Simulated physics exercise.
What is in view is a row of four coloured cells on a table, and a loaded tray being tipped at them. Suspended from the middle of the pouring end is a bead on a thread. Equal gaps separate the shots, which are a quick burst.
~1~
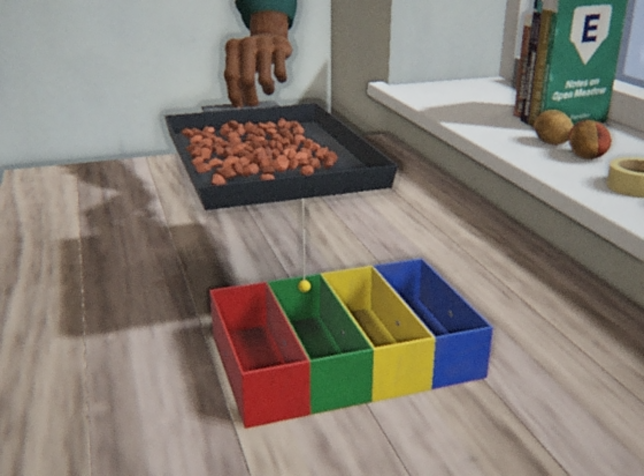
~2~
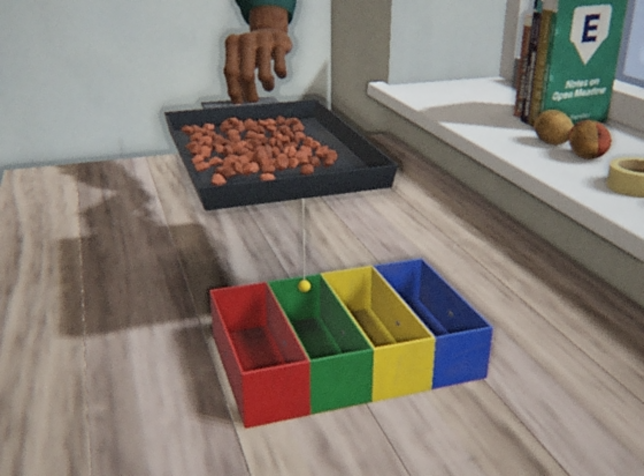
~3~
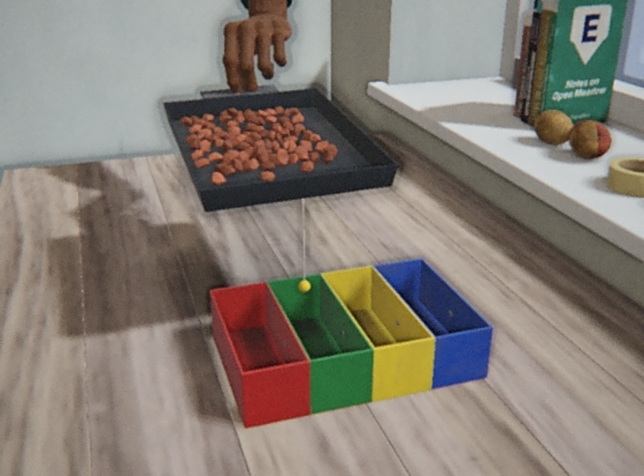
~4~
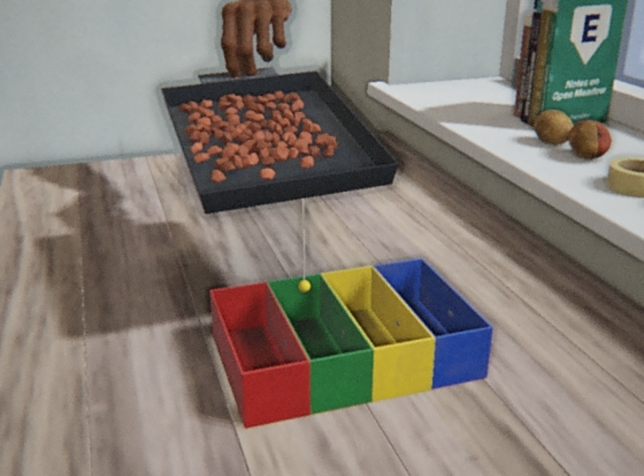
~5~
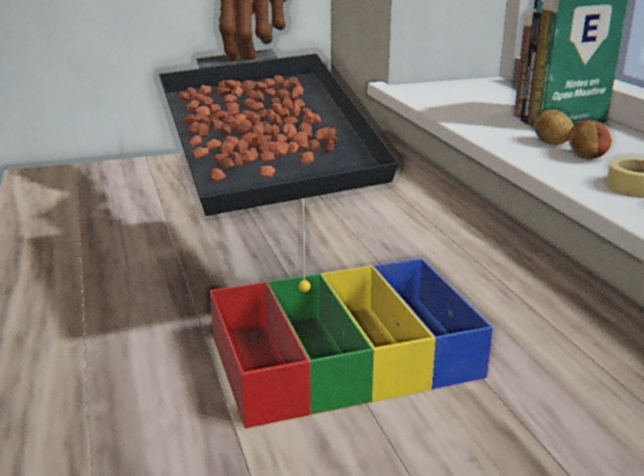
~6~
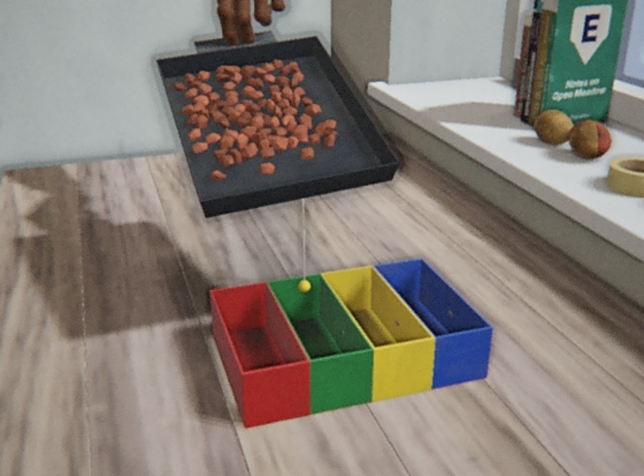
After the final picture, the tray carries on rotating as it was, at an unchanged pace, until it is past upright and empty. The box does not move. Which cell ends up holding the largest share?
Red.
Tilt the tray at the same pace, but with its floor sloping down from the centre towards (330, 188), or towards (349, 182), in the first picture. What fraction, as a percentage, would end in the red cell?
Lab note: Try one about 0 %, try two 0 %.
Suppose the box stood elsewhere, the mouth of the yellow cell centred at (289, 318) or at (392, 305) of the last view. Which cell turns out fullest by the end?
With the first placing it's the cell in green, with the second it's that red cell.
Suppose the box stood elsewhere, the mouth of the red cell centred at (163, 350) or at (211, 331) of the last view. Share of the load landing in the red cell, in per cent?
That makes 10 per cent, followed by 50 per cent.
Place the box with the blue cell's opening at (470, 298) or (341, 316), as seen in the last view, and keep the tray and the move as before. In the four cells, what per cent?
In order, about 40 and 100 in a hundred.
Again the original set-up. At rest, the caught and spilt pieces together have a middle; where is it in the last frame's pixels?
About pixel (261, 382).
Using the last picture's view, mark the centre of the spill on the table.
Those pieces end up centred close to (183, 404).
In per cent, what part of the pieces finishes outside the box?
Something near 30 in every hundred.
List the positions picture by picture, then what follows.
The first frame shows corners of the pouring end (204, 185) and (392, 165), level; middle of the load (255, 147), bits of crushed brick; bead on its thread (304, 286); red cell (277, 389); green cell (342, 377); yellow cell (403, 365); blue cell (462, 353).
The second frame shows corners of the pouring end (204, 186) and (392, 164), level; middle of the load (254, 145).
The third frame shows corners of the pouring end (204, 188) and (393, 163), tipped barely, lowest at the left corner; middle of the load (254, 138).
The fourth frame shows corners of the pouring end (204, 191) and (393, 162), tipped a little, lowest at the left corner; middle of the load (254, 129).
The fifth frame shows corners of the pouring end (204, 194) and (393, 161), tipped a little, lowest at the left corner; middle of the load (253, 119).
The sixth frame shows corners of the pouring end (204, 198) and (394, 161), tipped clearly, lowest at the left corner; middle of the load (252, 110); red cell (277, 389); green cell (342, 377); yellow cell (403, 365); blue cell (462, 353).
Just after the last frame, tray tipped steeply; almost all on the tray; just a few falling or outside the box.
A moment on, tray tipped past a quarter turn; roughly a third on the tray; roughly a quarter in the red cell; about a tenth in the green cell; just a few in the yellow cell; roughly a third falling or outside the box.
Further on, tray tipped past a quarter turn; roughly half in the red cell; roughly a quarter in the green cell; just a few in the yellow cell; roughly a third falling or outside the box.
When it is over, tray tipped past a quarter turn; roughly half in the red cell; roughly a quarter in the green cell; just a few in the yellow cell; not one in the blue cell; roughly a third outside the box.
